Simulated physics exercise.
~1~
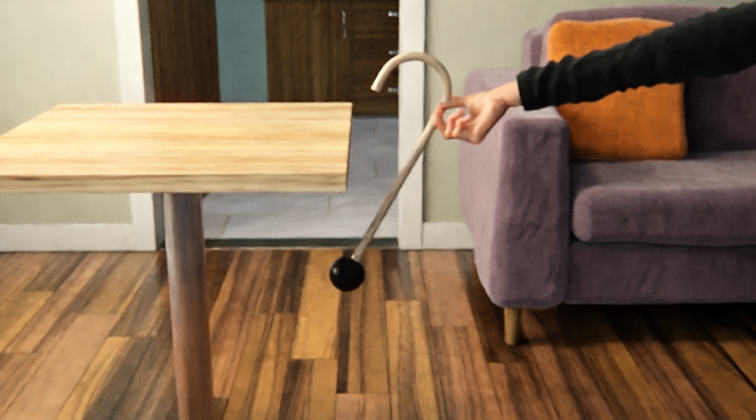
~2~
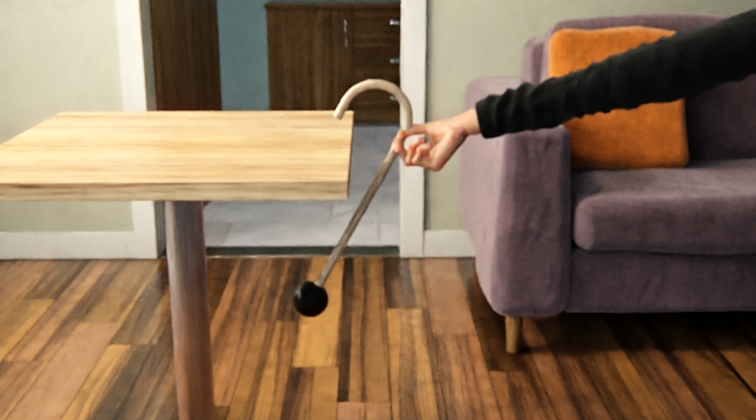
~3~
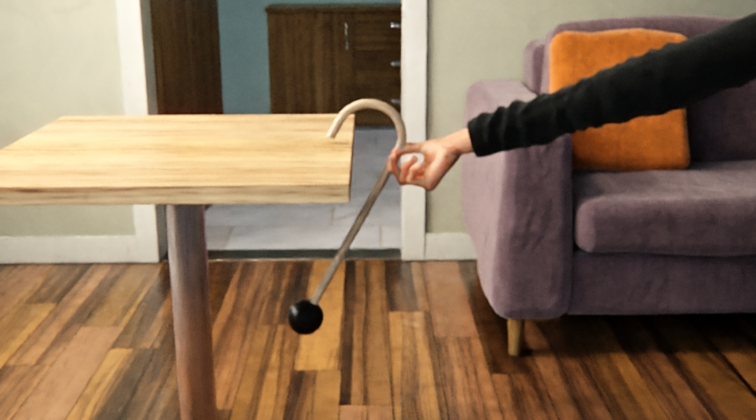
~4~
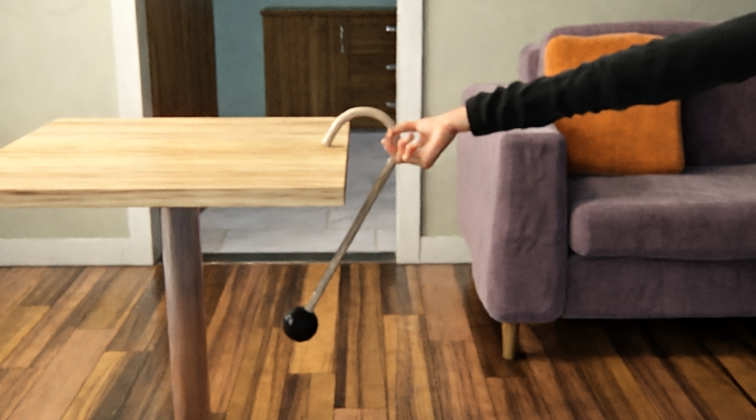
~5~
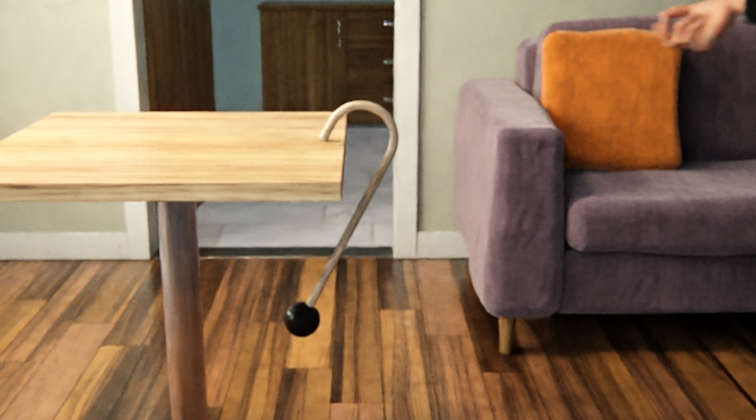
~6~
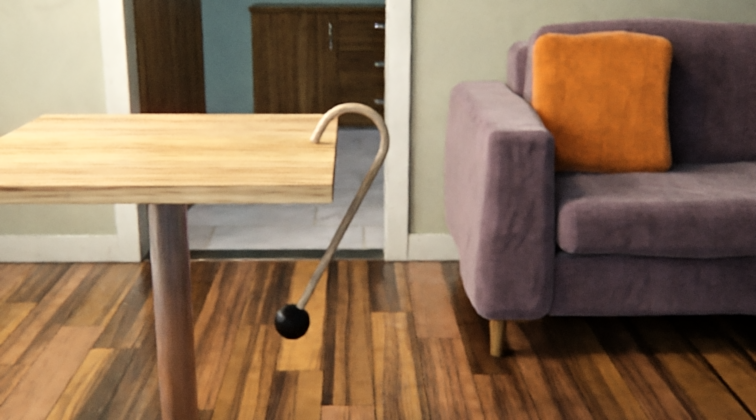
A thin hooked rod with a black ball at its lower end, like a ladle, is held by a hand in a dark sleeve reaching from the right. A slightly swaying view from the side shows a pale wooden table at left, a purple sofa with an orange cushion at right, and a doorway behind, above a striped wooden floor. The hand moves the rod left and down, setting its curved tip on the table's right end. The fingers let go and the arm withdraws rightward out of view. The rod stays hooked there, its ball hanging beneath the tabletop.
